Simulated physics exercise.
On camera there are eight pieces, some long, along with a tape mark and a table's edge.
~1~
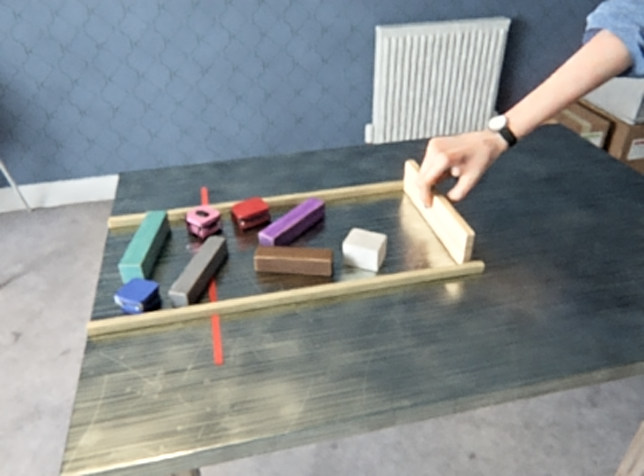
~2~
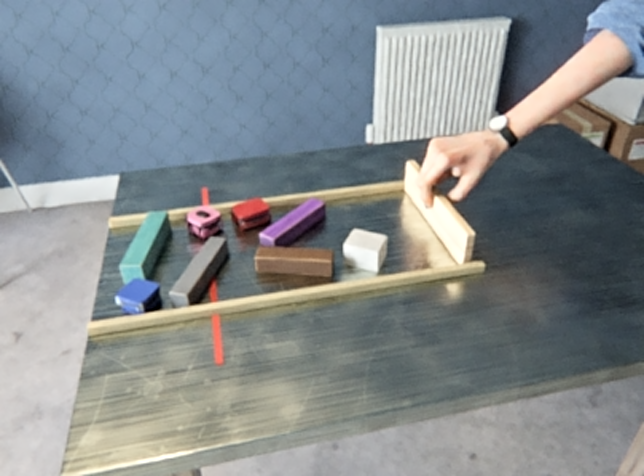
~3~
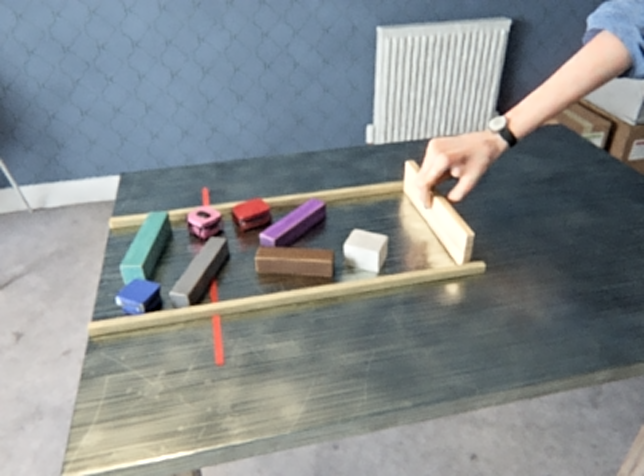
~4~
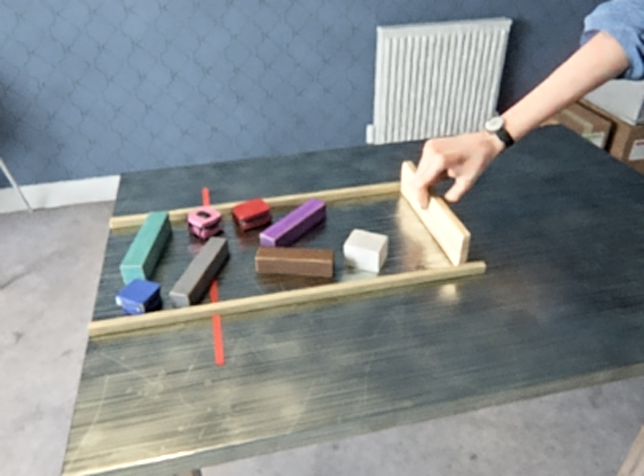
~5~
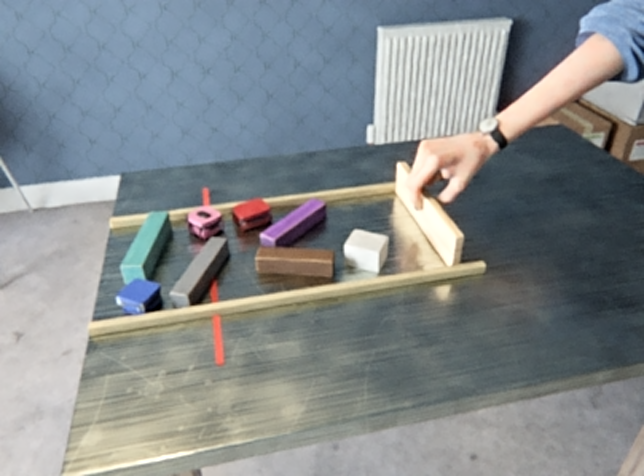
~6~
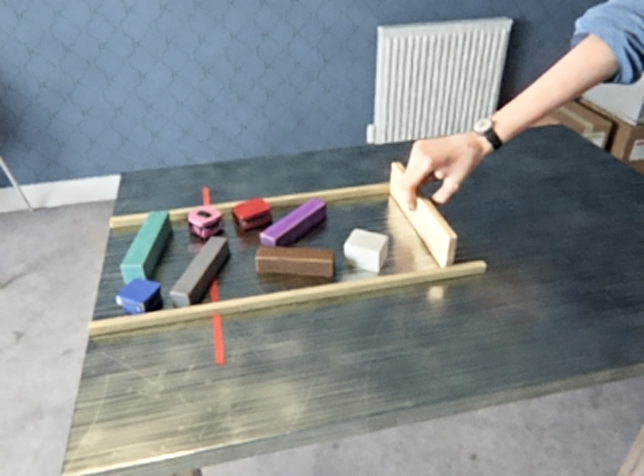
We see eight coloured blocks lying still between two wooden rails on a dark table with a red tape mark, while a hand at the right slides an upright wooden board slightly left towards them.
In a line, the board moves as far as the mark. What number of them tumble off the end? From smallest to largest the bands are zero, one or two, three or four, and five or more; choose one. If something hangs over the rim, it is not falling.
The right band is zero.
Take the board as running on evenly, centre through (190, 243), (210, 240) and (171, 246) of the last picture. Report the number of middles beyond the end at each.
Result per place: 1; 0; 2.
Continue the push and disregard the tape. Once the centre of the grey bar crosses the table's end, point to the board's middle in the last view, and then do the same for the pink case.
The middle is at (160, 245) when it's the grey bar, and at (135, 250) when it's the pink case.
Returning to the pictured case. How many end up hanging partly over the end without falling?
The answer comes to 1.
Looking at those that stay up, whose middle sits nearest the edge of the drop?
It's the blue case that ends up nearest.
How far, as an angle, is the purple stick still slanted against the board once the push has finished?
About 0°.
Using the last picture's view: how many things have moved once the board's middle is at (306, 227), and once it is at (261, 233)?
The count reaches 4 first and 6 second.
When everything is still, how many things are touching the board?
At rest, 2 are in contact.
Soon after, none off yet; blue case at rest near (141, 298); turquoise bar at rest near (149, 246); grey bar at rest near (202, 271).
Then, none off yet; blue case at rest near (141, 298); turquoise bar at rest near (149, 246); grey bar moved a little near (187, 270).
Further on, none off yet; blue case at rest near (140, 298); turquoise bar at rest near (148, 246); grey bar moved a little near (179, 270).
At rest, the number that fall off is zero.
